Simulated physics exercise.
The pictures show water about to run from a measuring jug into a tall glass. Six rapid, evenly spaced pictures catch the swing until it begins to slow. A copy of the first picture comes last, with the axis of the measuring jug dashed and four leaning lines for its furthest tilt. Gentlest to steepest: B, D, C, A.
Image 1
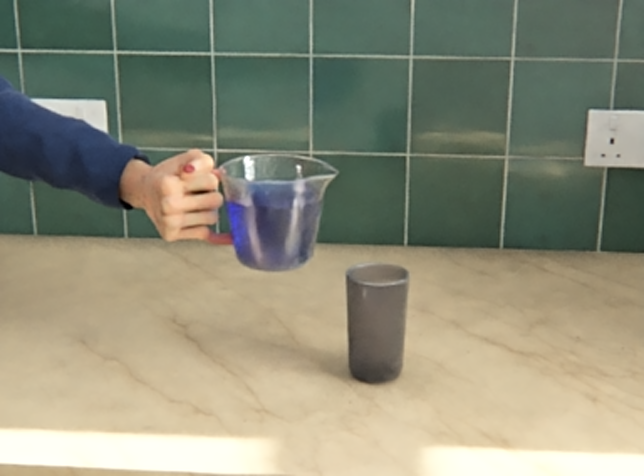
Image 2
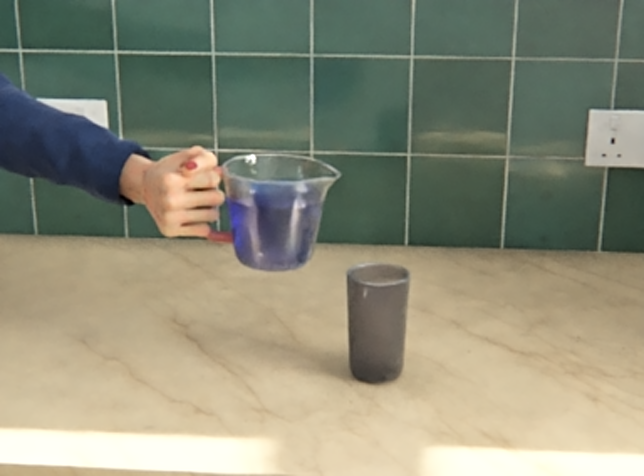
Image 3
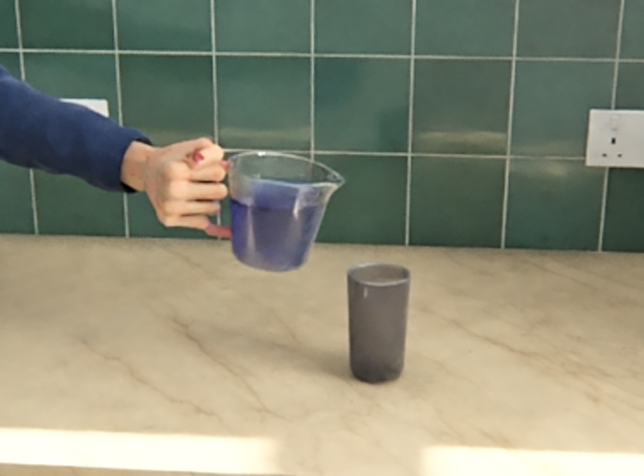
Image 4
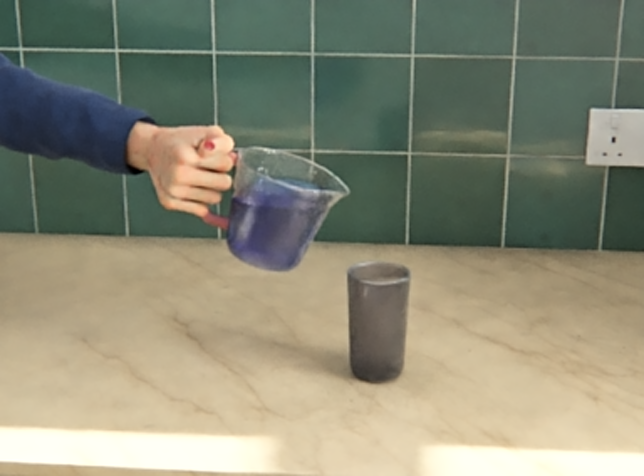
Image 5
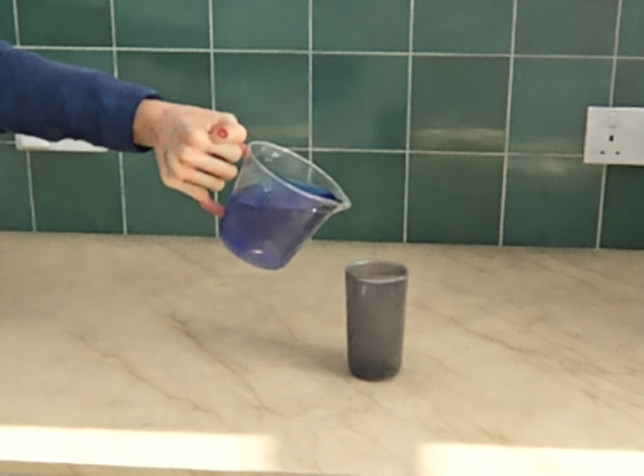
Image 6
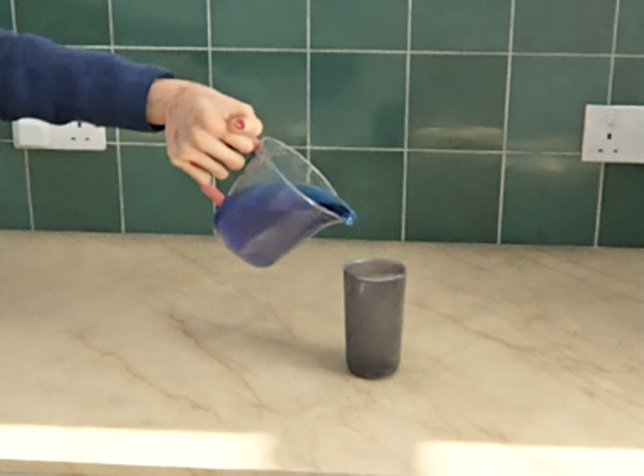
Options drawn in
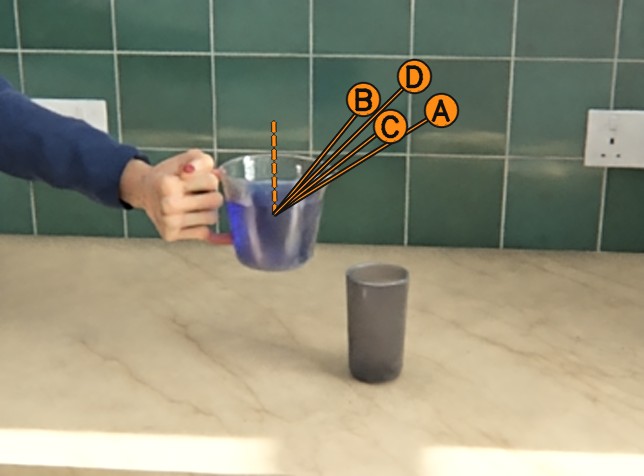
On a marbled counter in front of green tiles, a hand in a blue sleeve gradually tilted a clear jug of blue liquid to the right above a tall dark glass, until liquid reached its spout.
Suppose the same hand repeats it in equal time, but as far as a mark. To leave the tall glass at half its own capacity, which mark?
C.
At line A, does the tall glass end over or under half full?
Over.
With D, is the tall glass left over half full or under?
Under.
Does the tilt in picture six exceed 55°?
No, it does not.
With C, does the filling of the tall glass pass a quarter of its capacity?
Yes, clearly.
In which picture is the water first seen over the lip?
Picture 6.
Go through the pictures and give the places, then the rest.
The first frame shows upright, lip at (336, 172); rim of the tall glass round (378, 273); nothing has left yet.
The second frame shows tipped about 2°, lip at (338, 175); nothing has left yet.
The third frame shows tipped about 8°, lip at (343, 181); nothing has left yet.
The fourth frame shows tipped about 18°, lip at (348, 192); nothing has left yet.
The fifth frame shows tipped about 29°, lip at (349, 205); nothing has left yet.
The sixth frame shows tipped about 42°, lip at (347, 218); water is over the lip, down to (347, 218).
In orange, A at (427, 119); B at (355, 114); C at (375, 134); D at (402, 88).
Choosing A, the tall glass ends with about 64 % of what it can hold.
Choosing B, the tall glass ends with about 19 % of what it can hold.
Choosing C, the tall glass ends with about 48 % of what it can hold.
Choosing D, the tall glass ends with about 32 % of what it can hold.
